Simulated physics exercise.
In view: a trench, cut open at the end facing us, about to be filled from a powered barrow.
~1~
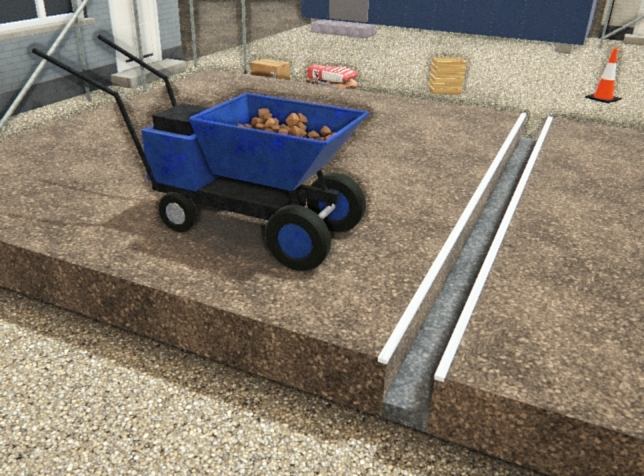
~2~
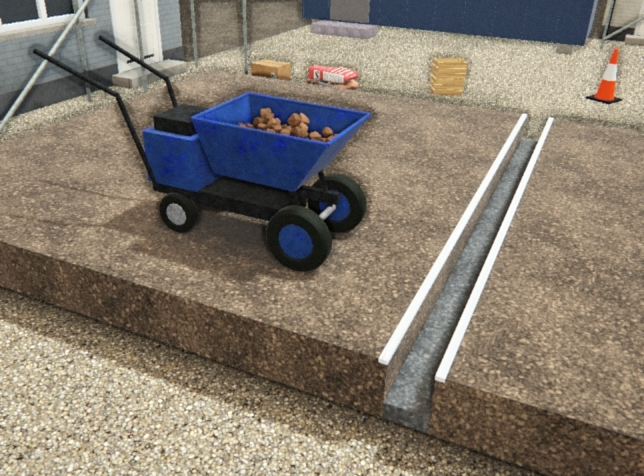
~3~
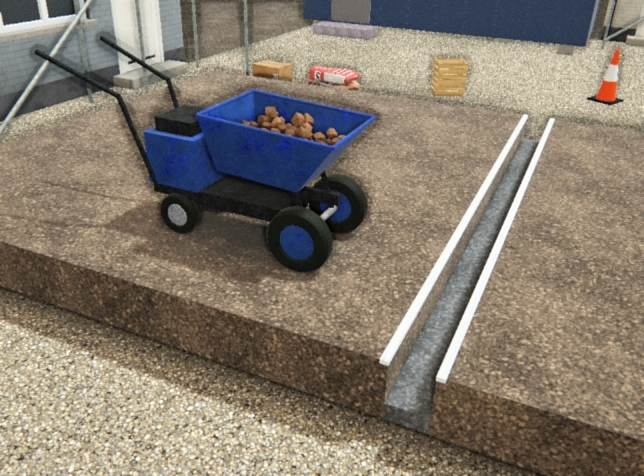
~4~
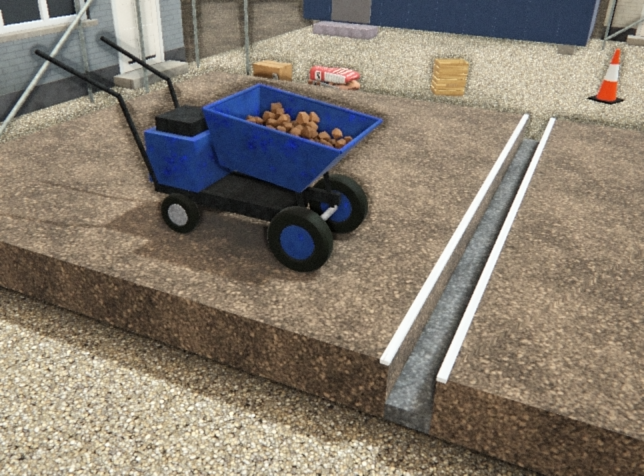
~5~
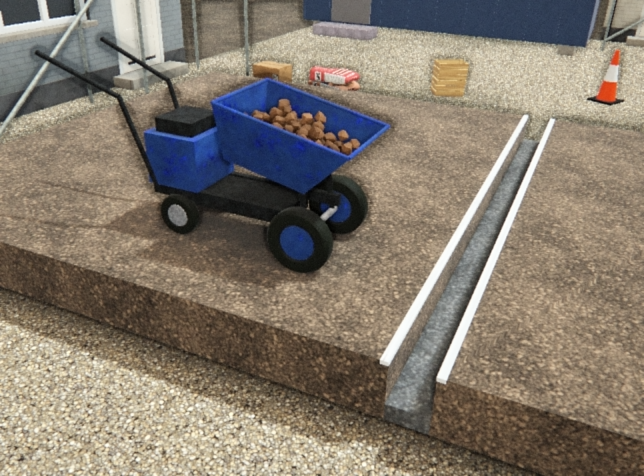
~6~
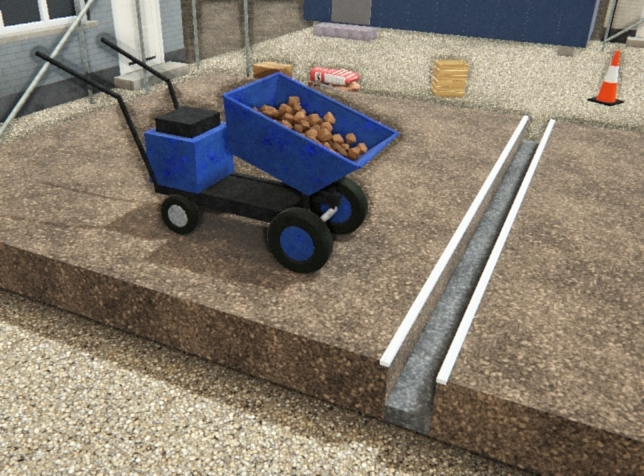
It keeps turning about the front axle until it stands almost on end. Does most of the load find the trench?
In the trench: The larger part.
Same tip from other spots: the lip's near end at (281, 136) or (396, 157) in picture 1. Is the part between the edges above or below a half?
At the first place not half, at the second the smaller part.
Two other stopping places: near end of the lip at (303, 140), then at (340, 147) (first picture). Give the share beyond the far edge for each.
In turn 0 and 20 in a hundred.
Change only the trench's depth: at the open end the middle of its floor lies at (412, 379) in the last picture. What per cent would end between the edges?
Roughly 50 in a hundred.
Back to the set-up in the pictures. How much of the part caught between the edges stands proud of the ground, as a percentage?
Roughly 10 in a hundred.
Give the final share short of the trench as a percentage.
Some 5 per cent.
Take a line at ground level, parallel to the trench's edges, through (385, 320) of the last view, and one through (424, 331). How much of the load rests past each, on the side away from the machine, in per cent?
About 100 and 60 per cent.
Soon, skip tipped steeply; all in the skip.
A while on, skip tipped steeply; nearly all in the skip; a stray few short of the trench; a stray few in or heaped over the trench; a stray few falling.
Towards the end, skip tipped right over; about a third in the skip; a small part short of the trench; about half in or heaped over the trench; a stray few beyond it.
Finally, skip tipped right over; a small part short of the trench; most in or heaped over the trench; a stray few beyond it.
